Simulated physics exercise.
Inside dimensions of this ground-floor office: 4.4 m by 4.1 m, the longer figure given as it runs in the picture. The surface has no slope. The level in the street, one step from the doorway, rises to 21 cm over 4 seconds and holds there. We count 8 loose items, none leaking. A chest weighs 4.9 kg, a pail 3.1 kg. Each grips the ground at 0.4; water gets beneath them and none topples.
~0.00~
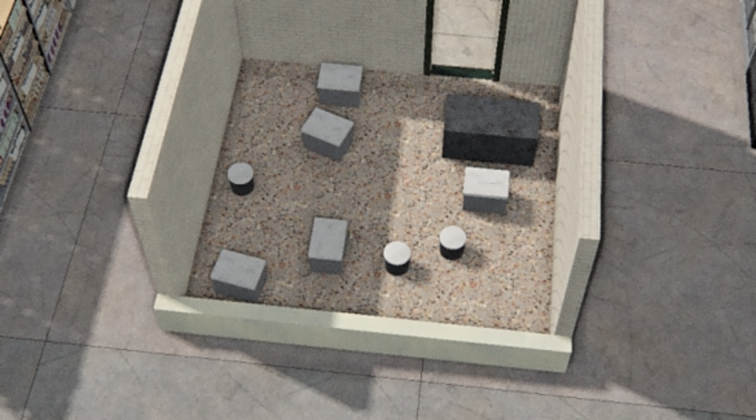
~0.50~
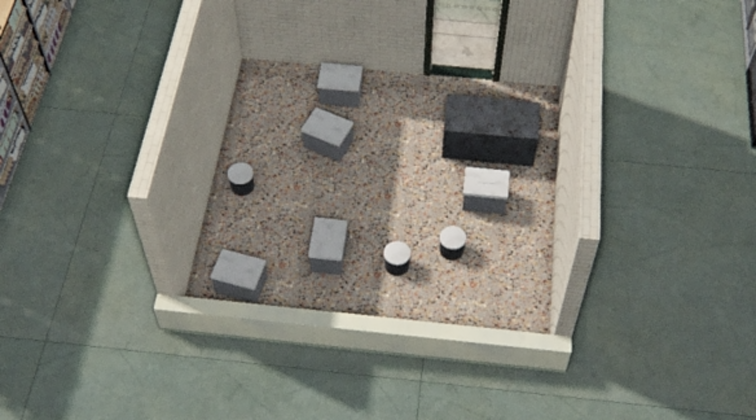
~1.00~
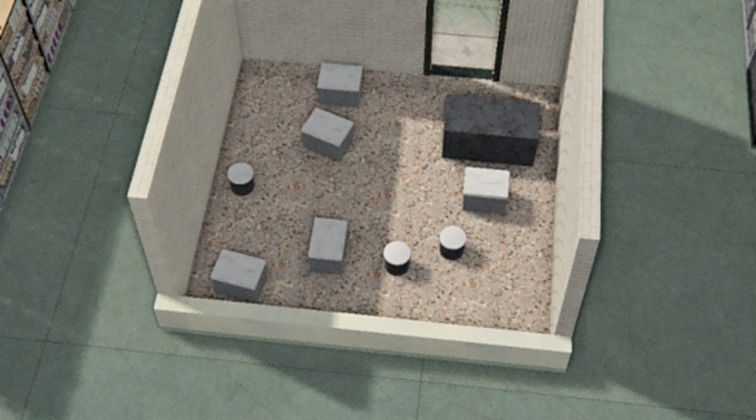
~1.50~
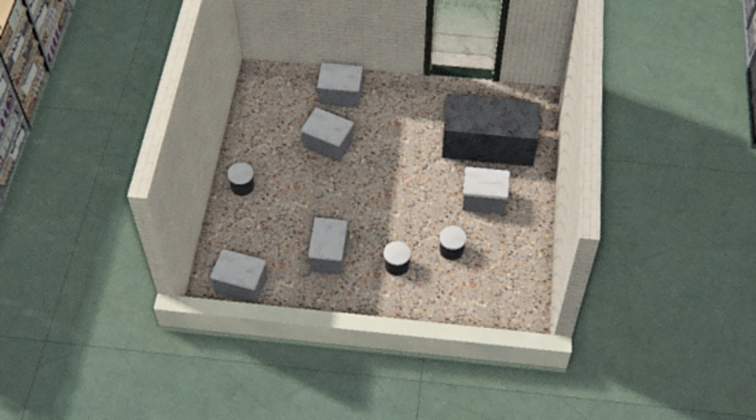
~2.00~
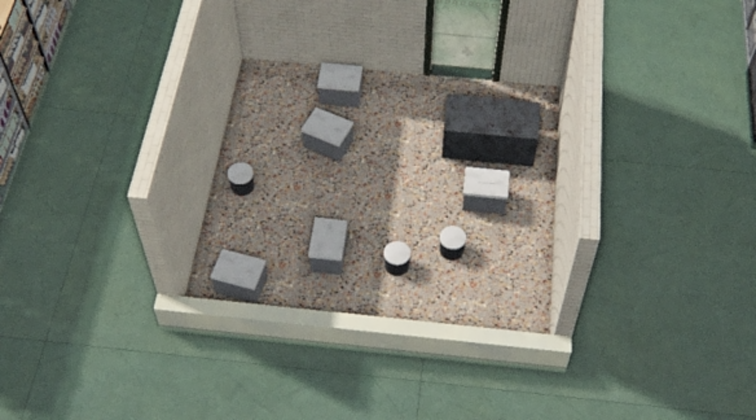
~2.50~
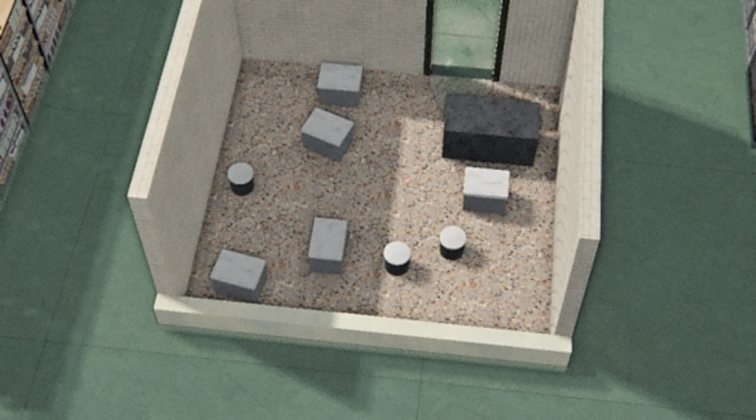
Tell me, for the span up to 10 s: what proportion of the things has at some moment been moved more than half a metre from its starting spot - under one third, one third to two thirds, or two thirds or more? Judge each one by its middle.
It's going to be a fair part, a third to two thirds.
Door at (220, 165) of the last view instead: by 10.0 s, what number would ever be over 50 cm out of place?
7.
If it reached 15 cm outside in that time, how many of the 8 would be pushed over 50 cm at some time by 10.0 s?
The count would be 2.
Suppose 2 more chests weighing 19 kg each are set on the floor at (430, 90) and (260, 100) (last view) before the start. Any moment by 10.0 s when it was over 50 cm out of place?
One by one: Above; below.
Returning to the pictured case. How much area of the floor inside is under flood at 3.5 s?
Somewhere about 2.0 m2, give or take.
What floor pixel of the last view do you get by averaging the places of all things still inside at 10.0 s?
Around (333, 238).
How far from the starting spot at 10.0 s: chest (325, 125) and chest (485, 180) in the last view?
First 150 cm, then 0 cm.
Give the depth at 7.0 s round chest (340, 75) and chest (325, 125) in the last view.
I'd put it at 2 cm and 4 cm respectively.
After 3.5 s 0 of 8 are over 50 cm from their spots; 0 afloat.
After 4.5 s 0 of 8 are over 50 cm from their spots; 0 afloat.
After 7.0 s 1 of 8 are over 50 cm from their spots; 1 afloat.
After 10.0 s 5 of 8 are over 50 cm from their spots, and 5 have been at some point; 5 afloat.
